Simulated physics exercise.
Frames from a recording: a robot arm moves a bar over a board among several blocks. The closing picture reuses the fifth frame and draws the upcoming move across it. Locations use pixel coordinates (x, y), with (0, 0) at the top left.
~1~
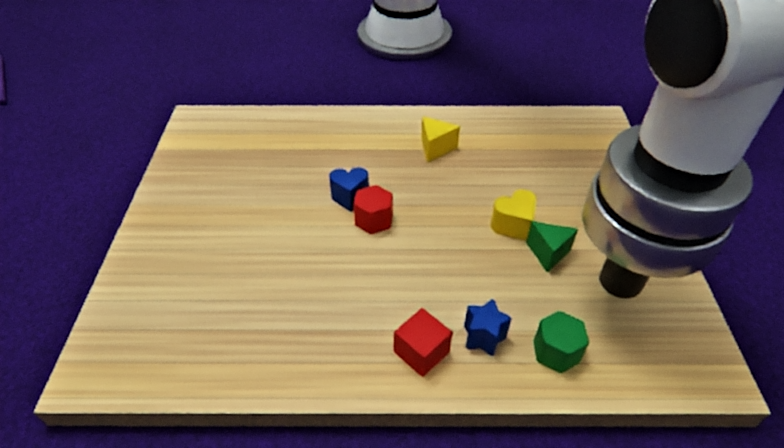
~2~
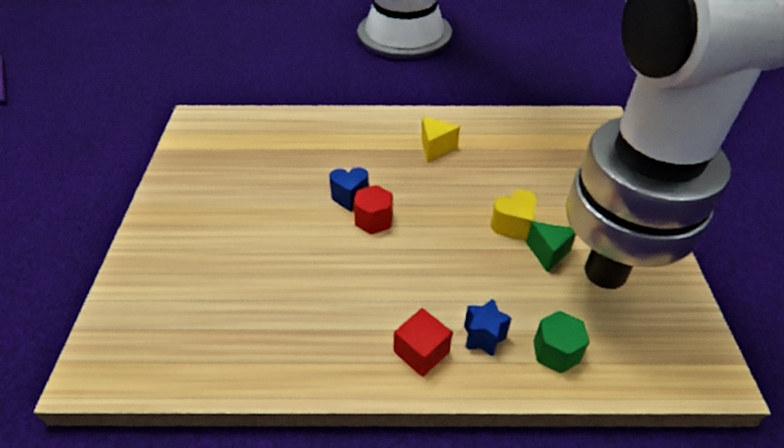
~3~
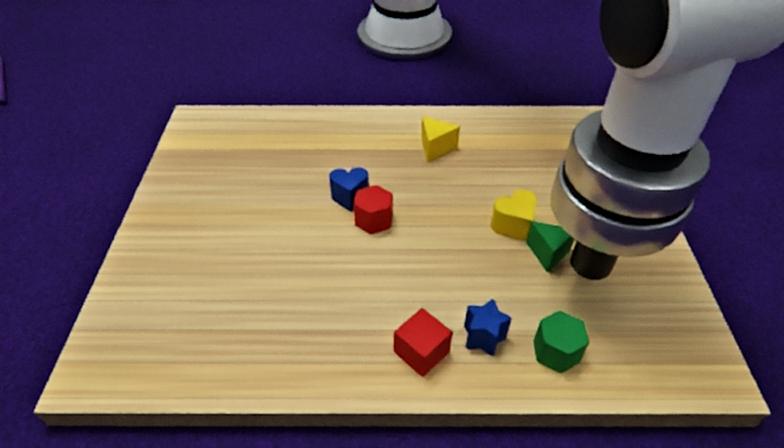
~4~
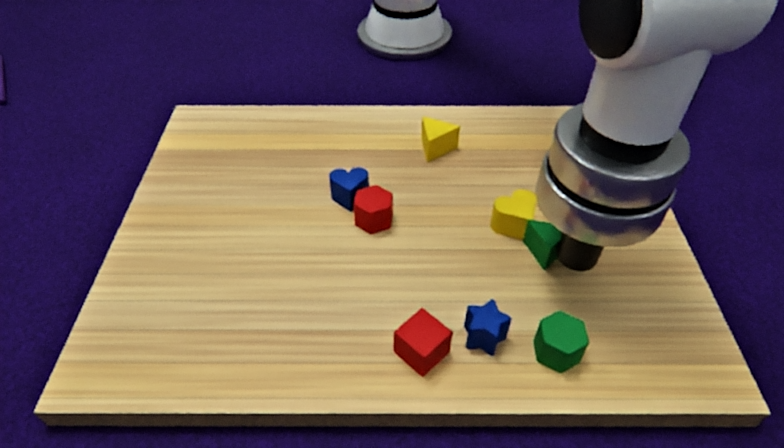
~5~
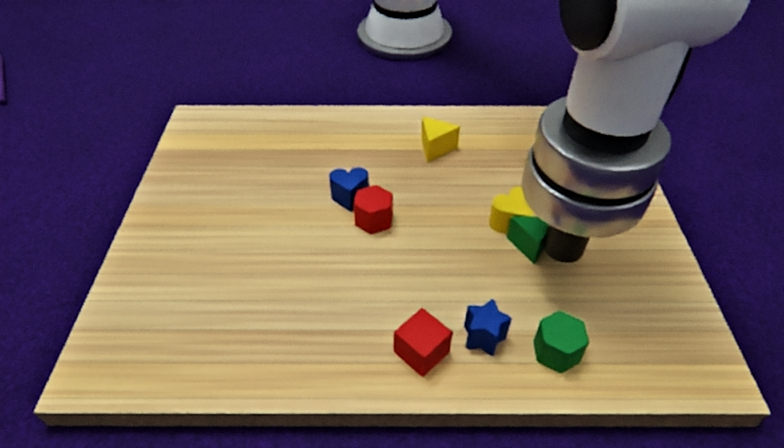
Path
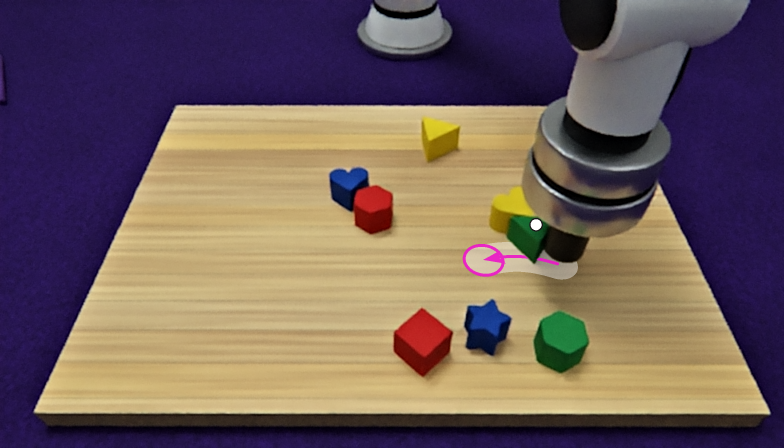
A robot arm moves left across the board and nudges a green block beside a yellow heart.
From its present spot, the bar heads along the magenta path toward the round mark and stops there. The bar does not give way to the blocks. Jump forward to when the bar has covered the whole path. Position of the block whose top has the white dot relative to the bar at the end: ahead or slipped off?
When the path ends, it will lie beside or behind the bar.
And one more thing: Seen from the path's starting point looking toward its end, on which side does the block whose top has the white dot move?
Goes right.
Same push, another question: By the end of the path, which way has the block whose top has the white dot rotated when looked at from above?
Spins clockwise.
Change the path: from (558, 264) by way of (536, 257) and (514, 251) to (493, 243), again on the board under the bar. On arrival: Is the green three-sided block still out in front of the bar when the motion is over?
I expect so.
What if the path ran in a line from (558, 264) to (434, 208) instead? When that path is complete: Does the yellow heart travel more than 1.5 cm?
Yes, it checks out.
The line goes from (558, 264) by way of (533, 258) and (508, 257) to (484, 260); the dot is on the green three-sided block.
On the path given first. Halfway along, bar at (523, 242); yellow heart at (514, 196); green three-sided block at (502, 215), turned 25° clockwise.
At the end, bar at (486, 245); blue star-shaped block unmoved; yellow heart at (514, 196); green three-sided block at (490, 213), turned 50° clockwise.
